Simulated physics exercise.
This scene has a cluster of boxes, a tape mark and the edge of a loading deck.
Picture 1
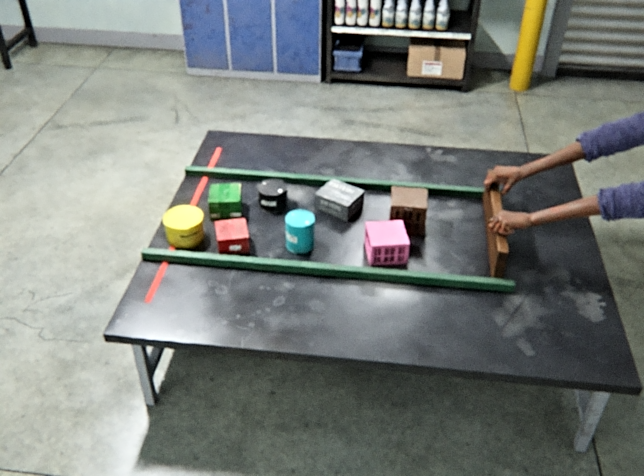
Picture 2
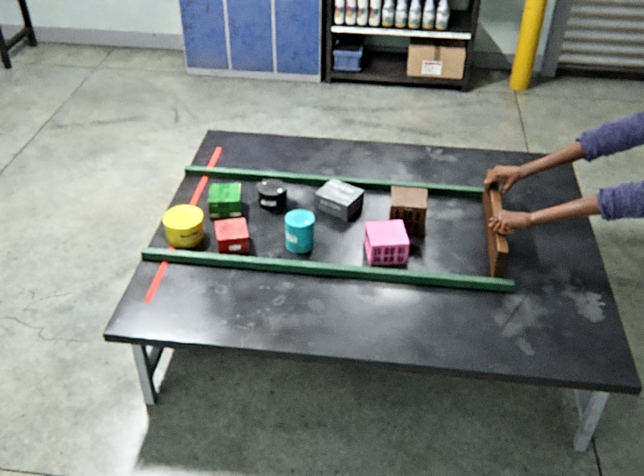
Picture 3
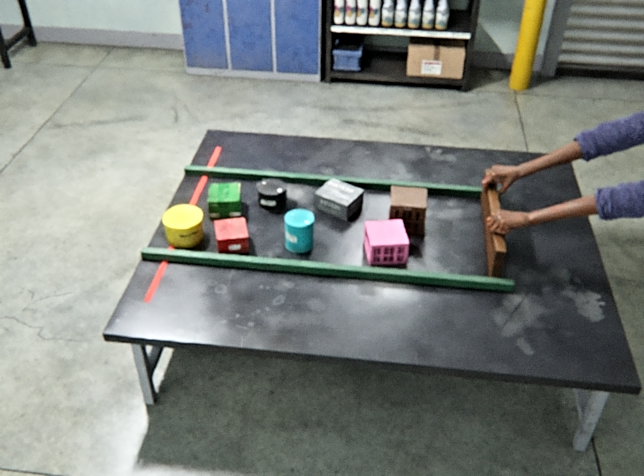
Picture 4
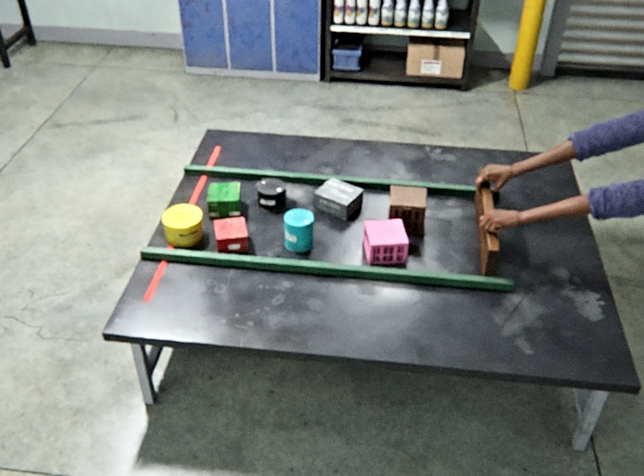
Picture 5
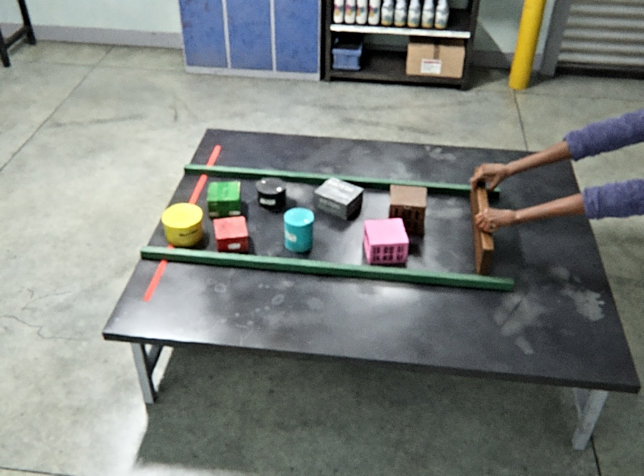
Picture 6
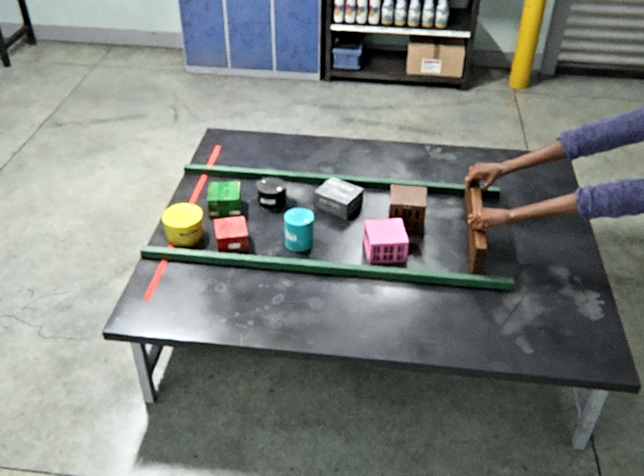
Two hands in purple sleeves grip a brown plank at the right end of a black table, seen from above at a fixed angle in a room with a concrete floor. Between two green rails sit a yellow pail, green and red boxes, a black container, a turquoise canister, a grey box, a pink crate and a brown box, near red tape at left. The hands slide the plank slightly leftward, while the objects stay still.
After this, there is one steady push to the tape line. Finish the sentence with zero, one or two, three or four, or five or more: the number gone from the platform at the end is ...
The number gone from the platform at the end is five or more.
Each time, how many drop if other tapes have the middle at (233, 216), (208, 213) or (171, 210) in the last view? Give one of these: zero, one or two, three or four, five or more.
In order: Just one or two, then five or more, then at least five.
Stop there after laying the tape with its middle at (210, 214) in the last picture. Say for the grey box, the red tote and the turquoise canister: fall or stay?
First, the grey box is safe; next, the red tote takes the fall; last, the turquoise canister takes the fall.
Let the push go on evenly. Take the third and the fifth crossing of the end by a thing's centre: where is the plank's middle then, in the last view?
The middle sits near (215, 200) at the first moment and near (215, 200) at the second.
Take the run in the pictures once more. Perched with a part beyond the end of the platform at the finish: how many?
Tally: 3.
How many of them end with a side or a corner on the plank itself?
The count in contact is 3.
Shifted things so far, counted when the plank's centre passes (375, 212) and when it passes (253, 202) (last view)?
So far 3, and 8 at the second.
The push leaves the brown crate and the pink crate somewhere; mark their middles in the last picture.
Roughly (170, 196), and the other roughly (160, 220).
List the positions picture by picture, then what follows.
The first frame shows yellow pail (184, 227); green box (226, 202); red tote (232, 238); plank (494, 223); tape (188, 214).
The second frame shows green box (225, 202); grey box (339, 199).
The third frame shows red tote (232, 237); pink crate (386, 242).
The fourth frame shows yellow pail (183, 226); plank (486, 221).
The fifth frame shows green box (225, 200); turquoise canister (299, 230).
The sixth frame shows yellow pail (183, 225); green box (225, 200); red tote (231, 236); plank (474, 220); tape (188, 212).
Soon after, none off yet; yellow pail at rest near (183, 225); green box at rest near (225, 200); red tote at rest near (231, 236).
Then, none off yet; yellow pail moved a little near (175, 224); green box moved a little near (214, 200); red tote moved about its own width near (208, 235).
At rest, the number that fall off is five or more; fallen, turquoise canister, black canister, red tote, green box and yellow pail.
